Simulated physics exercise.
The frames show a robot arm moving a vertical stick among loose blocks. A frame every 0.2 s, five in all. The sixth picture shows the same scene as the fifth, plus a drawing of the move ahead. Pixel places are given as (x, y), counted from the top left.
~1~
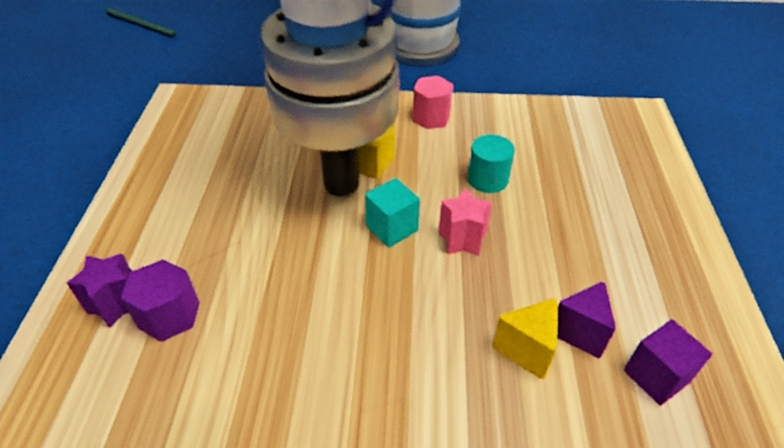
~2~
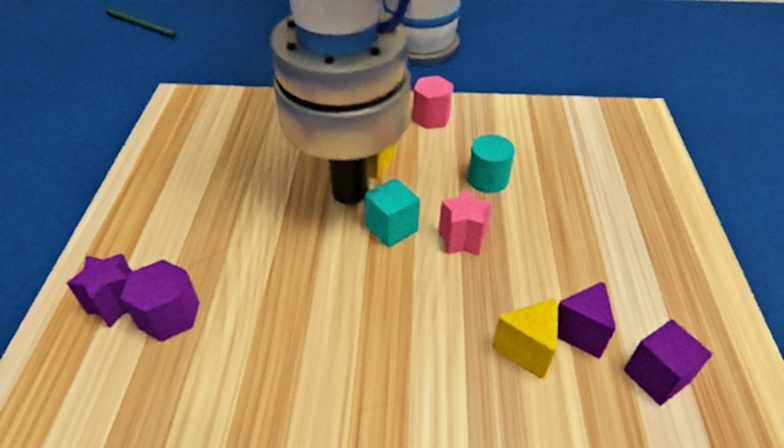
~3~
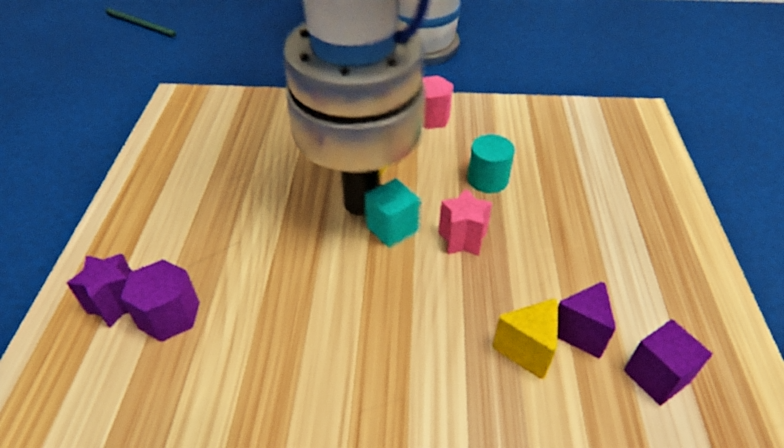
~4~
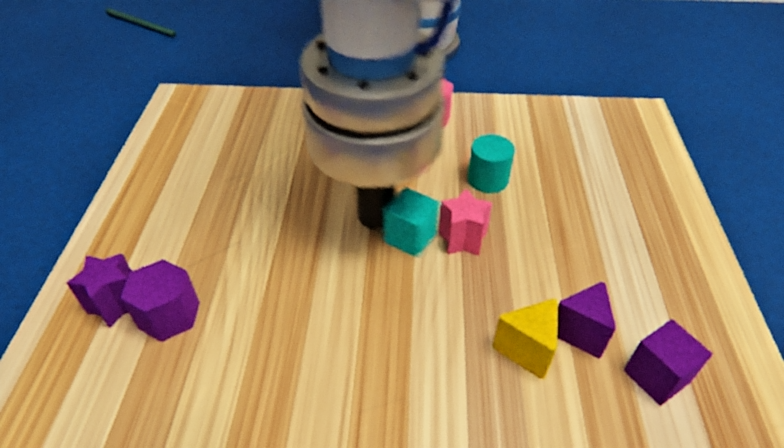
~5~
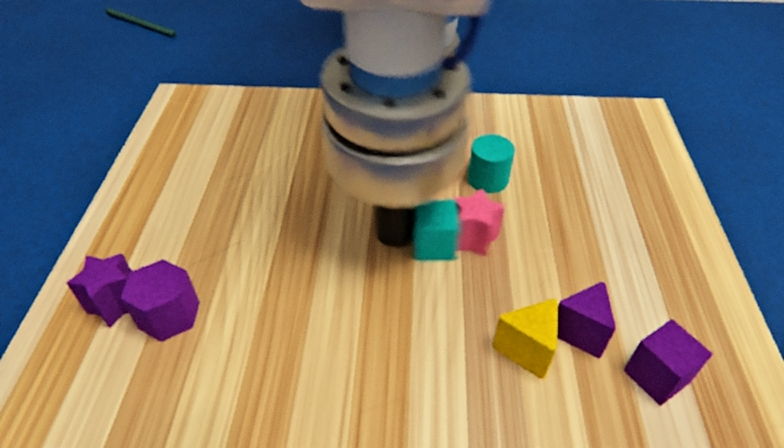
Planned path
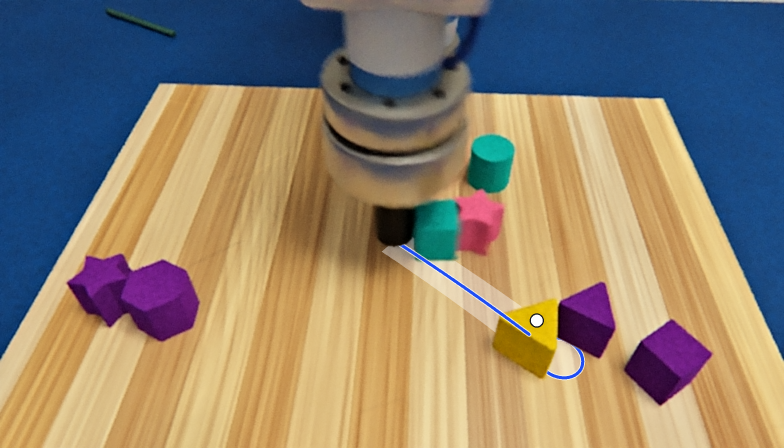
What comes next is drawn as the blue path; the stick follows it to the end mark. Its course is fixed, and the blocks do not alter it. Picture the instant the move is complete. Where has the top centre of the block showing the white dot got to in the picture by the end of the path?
It will end up at (577, 367).
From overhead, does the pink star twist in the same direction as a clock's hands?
No
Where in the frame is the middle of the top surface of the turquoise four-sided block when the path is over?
Pixel (495, 232).
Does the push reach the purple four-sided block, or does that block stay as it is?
That block will keep its spot.
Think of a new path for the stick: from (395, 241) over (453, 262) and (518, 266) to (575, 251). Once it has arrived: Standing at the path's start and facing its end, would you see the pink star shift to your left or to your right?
Facing the way the path runs, start to end, you'll find the pink star has shifted left.
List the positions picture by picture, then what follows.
The first picture shows stick tip (342, 185); block tops, turquoise four-sided block (392, 196); pink star (467, 207); yellow three-sided block (537, 321); purple three-sided block (593, 303); purple four-sided block (677, 347).
The second picture shows stick (350, 193); blocks unchanged.
The third picture shows stick (362, 203); blocks unchanged.
The fourth picture shows stick (377, 216); turquoise four-sided block (412, 205).
The fifth picture shows stick (395, 233); turquoise four-sided block (437, 214); pink star (478, 206); yellow three-sided block (537, 321); purple three-sided block (593, 303); purple four-sided block (677, 347).
Path on the board, straight from (395, 241) to (560, 357); the dot is on the yellow three-sided block.
What follows on the original path. One third of the way, stick (447, 267); turquoise four-sided block (492, 231), turned 40° anticlockwise; pink star (512, 205), turned 40° anticlockwise.
Two thirds of the way, stick (503, 306); turquoise four-sided block (495, 232), turned 45° anticlockwise; pink star (513, 204), turned 45° anticlockwise.
At the end, stick (563, 350); turquoise four-sided block (495, 232), turned 45° anticlockwise; pink star (513, 204), turned 45° anticlockwise; yellow three-sided block (577, 368), turned 40° clockwise; purple three-sided block (616, 308), turned 45° anticlockwise; purple four-sided block in place.
